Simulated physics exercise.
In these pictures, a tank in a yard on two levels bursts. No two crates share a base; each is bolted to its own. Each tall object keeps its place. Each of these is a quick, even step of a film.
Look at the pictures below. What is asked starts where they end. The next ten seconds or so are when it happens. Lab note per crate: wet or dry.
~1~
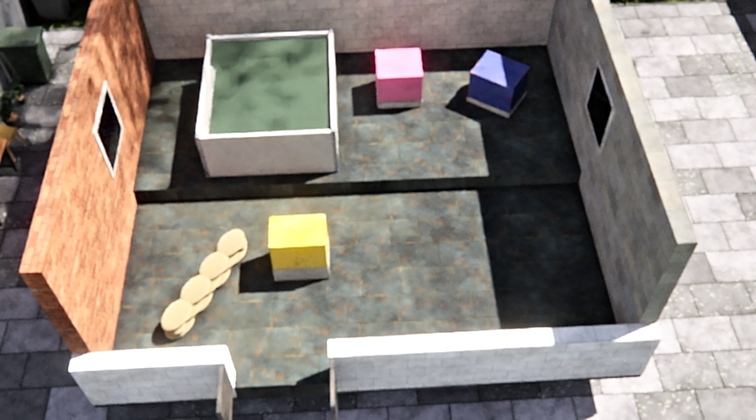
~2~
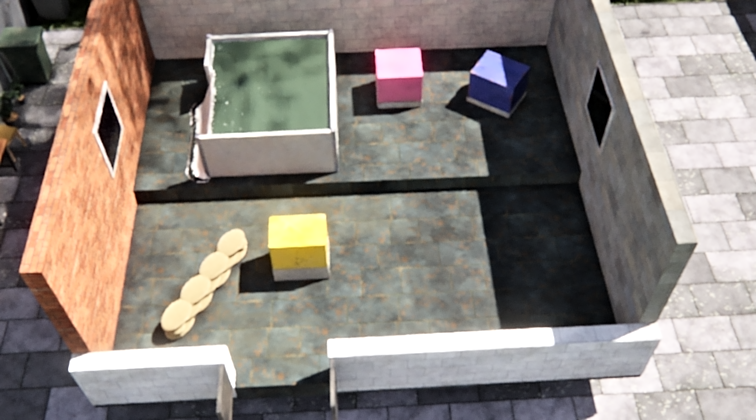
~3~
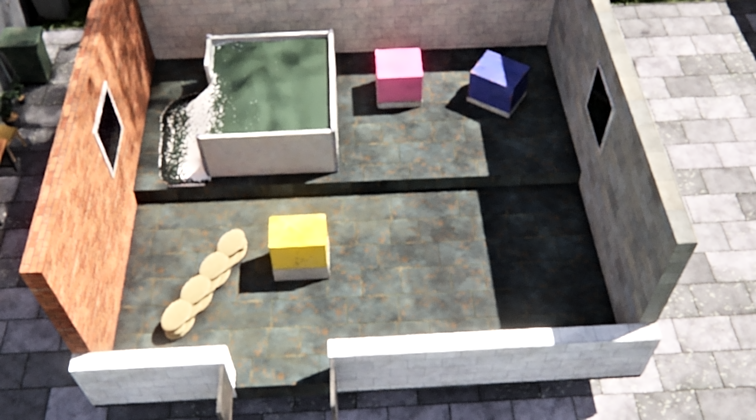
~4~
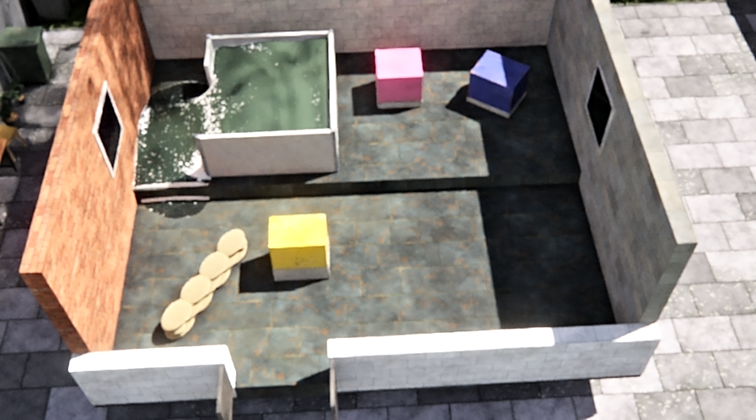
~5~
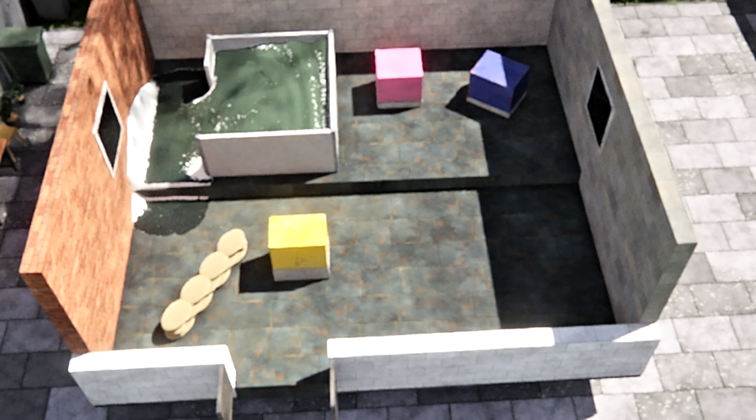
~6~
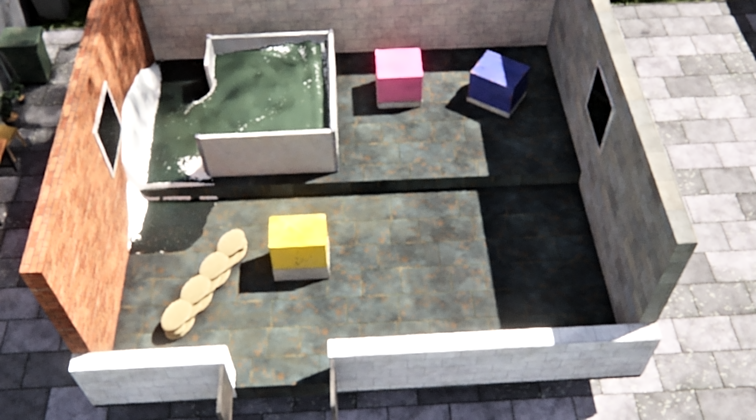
Result: The yellow crate is protected by its plinth. The pink crate is protected by its plinth. The blue crate is not protected by its plinth.
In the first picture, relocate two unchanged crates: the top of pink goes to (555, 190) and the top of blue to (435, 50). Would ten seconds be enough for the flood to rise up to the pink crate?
The pink crate is flooded.
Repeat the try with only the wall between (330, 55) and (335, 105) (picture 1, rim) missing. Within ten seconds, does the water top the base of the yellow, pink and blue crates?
Result: Yellow is not reached; pink is swamped; blue is swamped.
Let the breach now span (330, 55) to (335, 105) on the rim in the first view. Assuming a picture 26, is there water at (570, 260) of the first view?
Swamped.
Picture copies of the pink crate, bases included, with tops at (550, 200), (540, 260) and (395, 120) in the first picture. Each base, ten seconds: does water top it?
In the listed order, the first crate gets reached, the second gets reached, while the third remains untouched.
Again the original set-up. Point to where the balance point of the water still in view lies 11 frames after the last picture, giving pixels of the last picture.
Around (219, 150).
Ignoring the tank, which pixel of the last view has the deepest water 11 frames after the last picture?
Around (122, 376).
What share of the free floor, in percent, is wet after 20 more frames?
Estimated share: About 55 %.
A moment on, water covers 15 % of the floor; the yellow crate not reached, the pink crate not reached, the blue crate not reached.
Next, water covers 25 % of the floor; the yellow crate not reached, the pink crate not reached, the blue crate not reached.
Then, water covers 55 % of the floor; the yellow crate water round its plinth, the pink crate water round its plinth, the blue crate water round its plinth.
Later, water covers 90 % of the floor; the yellow crate water round its plinth, the pink crate water round its plinth, the blue crate water round its plinth.
In the end, water covers 90 % of the floor; the yellow crate stayed above the water, the pink crate stayed above the water, the blue crate was topped.
